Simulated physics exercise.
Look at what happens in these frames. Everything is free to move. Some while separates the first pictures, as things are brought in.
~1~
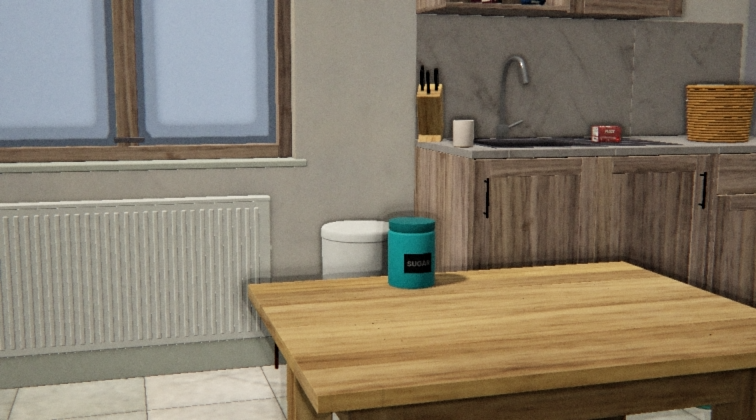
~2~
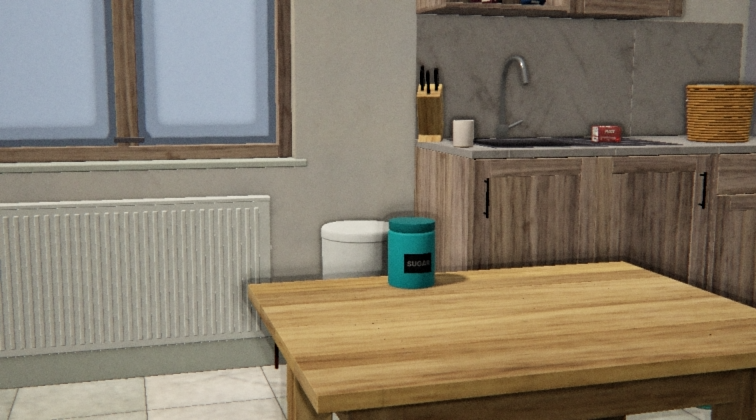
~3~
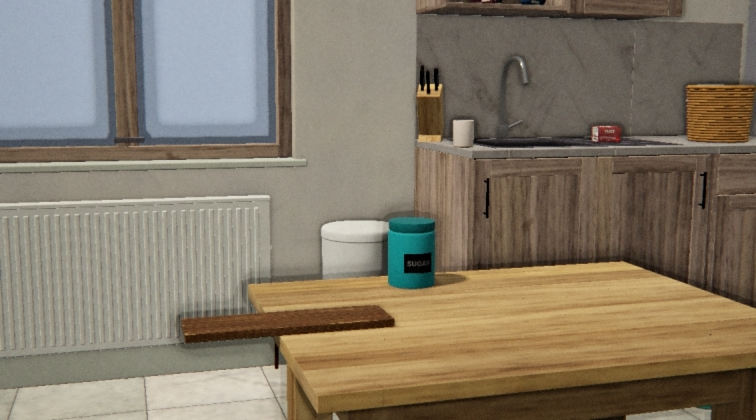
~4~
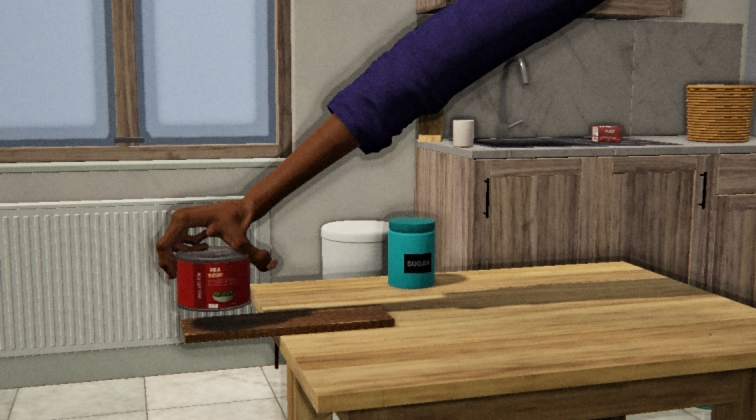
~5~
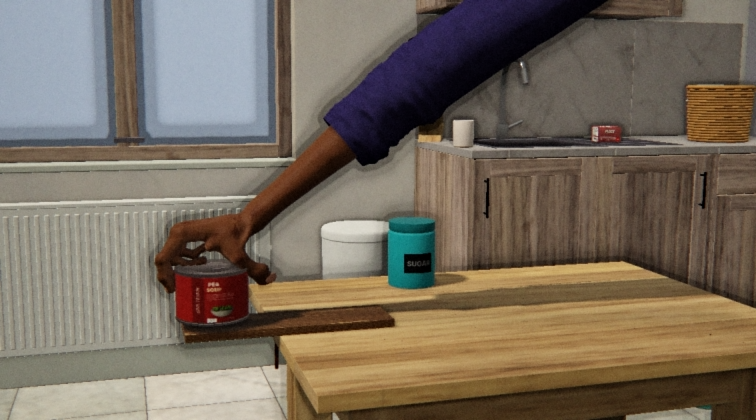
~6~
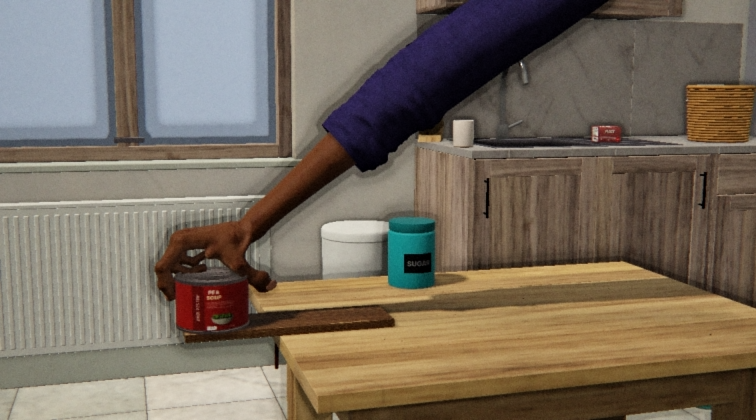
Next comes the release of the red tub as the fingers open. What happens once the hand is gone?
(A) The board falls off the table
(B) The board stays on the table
The board falls off the table.
Then, 0.40 s after the last picture, red tub now down on the floor or falling; brown board tipped 74° from how it was.
Then, 0.50 s after the last picture, brown board now down on the floor or falling.
Then, 0.70 s after the last picture, things are still on the move.
Then, 0.80 s after the last picture, as before.
By the end, down on the floor or falling, red tub and brown board; turquoise jar in place. The board goes over.
